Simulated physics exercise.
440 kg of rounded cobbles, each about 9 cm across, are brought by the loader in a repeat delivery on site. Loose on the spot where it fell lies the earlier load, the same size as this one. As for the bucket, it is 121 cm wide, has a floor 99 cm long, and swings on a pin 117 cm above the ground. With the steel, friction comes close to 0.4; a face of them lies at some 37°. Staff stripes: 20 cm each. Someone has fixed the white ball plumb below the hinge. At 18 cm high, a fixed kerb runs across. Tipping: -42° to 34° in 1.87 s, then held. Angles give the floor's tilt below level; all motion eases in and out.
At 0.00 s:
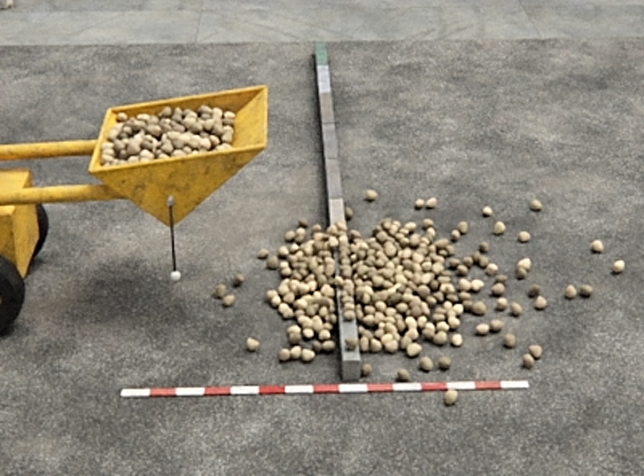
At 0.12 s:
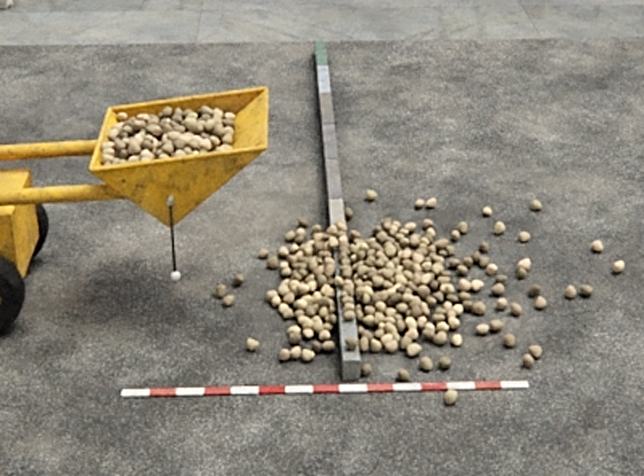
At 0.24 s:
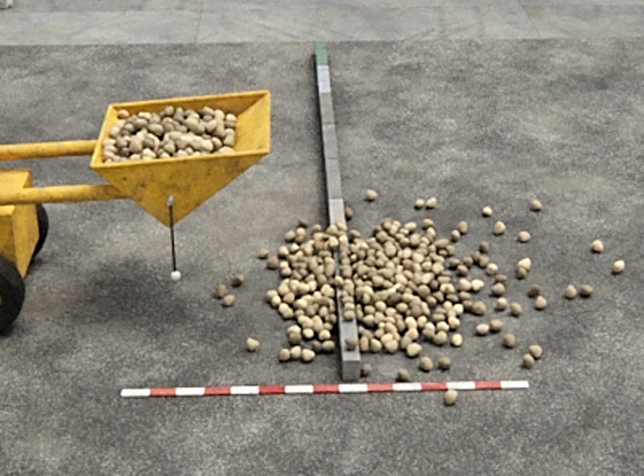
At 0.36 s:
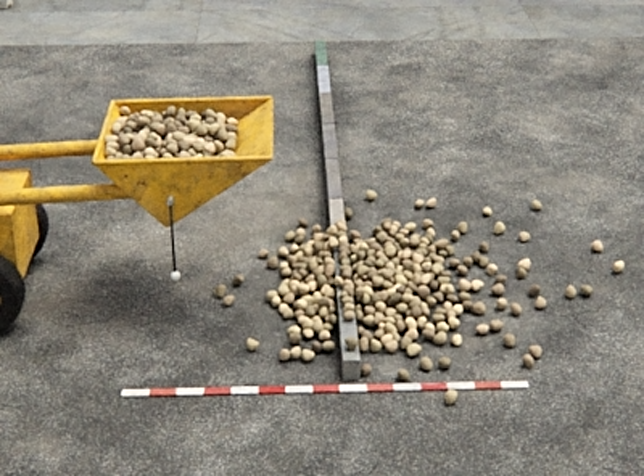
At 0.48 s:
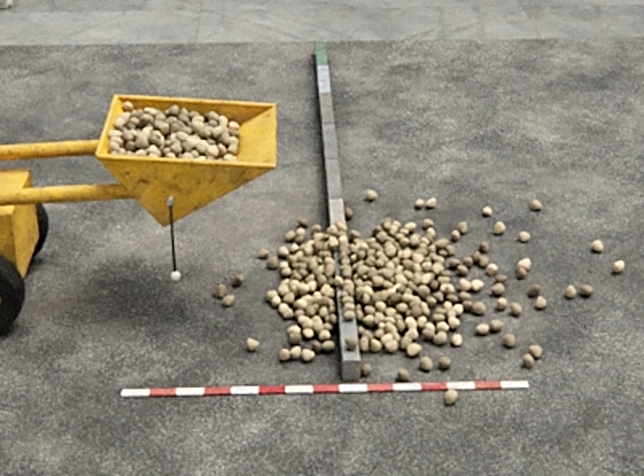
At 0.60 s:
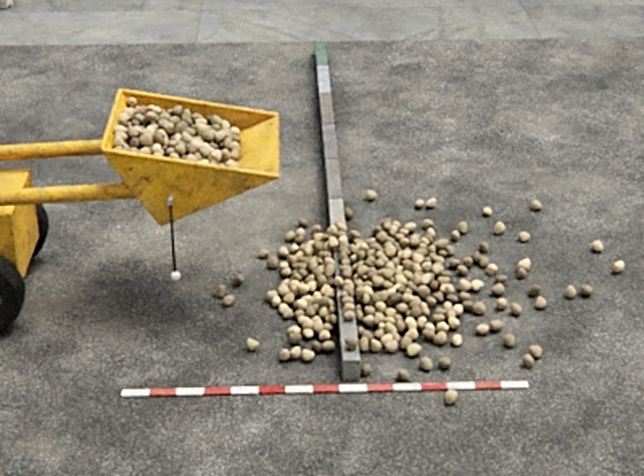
Over grey ground beside scattered stones, a yellow bucket of stones slowly tilts down rightward.
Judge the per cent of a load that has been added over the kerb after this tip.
The added amount is roughly 4 per cent of a load.
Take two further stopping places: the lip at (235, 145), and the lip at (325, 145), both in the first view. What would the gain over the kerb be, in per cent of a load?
Around 0 percent, then around 55 percent.
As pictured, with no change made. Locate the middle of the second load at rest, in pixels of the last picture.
Their centre rests close to (294, 275).
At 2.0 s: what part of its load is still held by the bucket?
Around 45 in a hundred.
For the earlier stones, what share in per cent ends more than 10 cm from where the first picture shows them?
Around 0 in a hundred.
After 1.4 s the floor is at 22°; in per cent of one load, 100 in the bucket, 34 on this side of the kerb, 66 over the kerb; the foremost stones are at (582, 273).
After 2.0 s the floor is at 34°; in per cent of one load, 46 in the bucket, 88 on this side of the kerb, 66 over the kerb; the foremost stones are at (582, 273).
After 2.3 s the floor is at 34°; in per cent of one load, 10 in the bucket, 123 on this side of the kerb, 67 over the kerb; the foremost stones are at (582, 273).
After 5.1 s the floor is at 34°; in per cent of one load, 0 in the bucket, 130 on this side of the kerb, 70 over the kerb; the foremost stones are at (582, 273). Net gain over the kerb, 4.
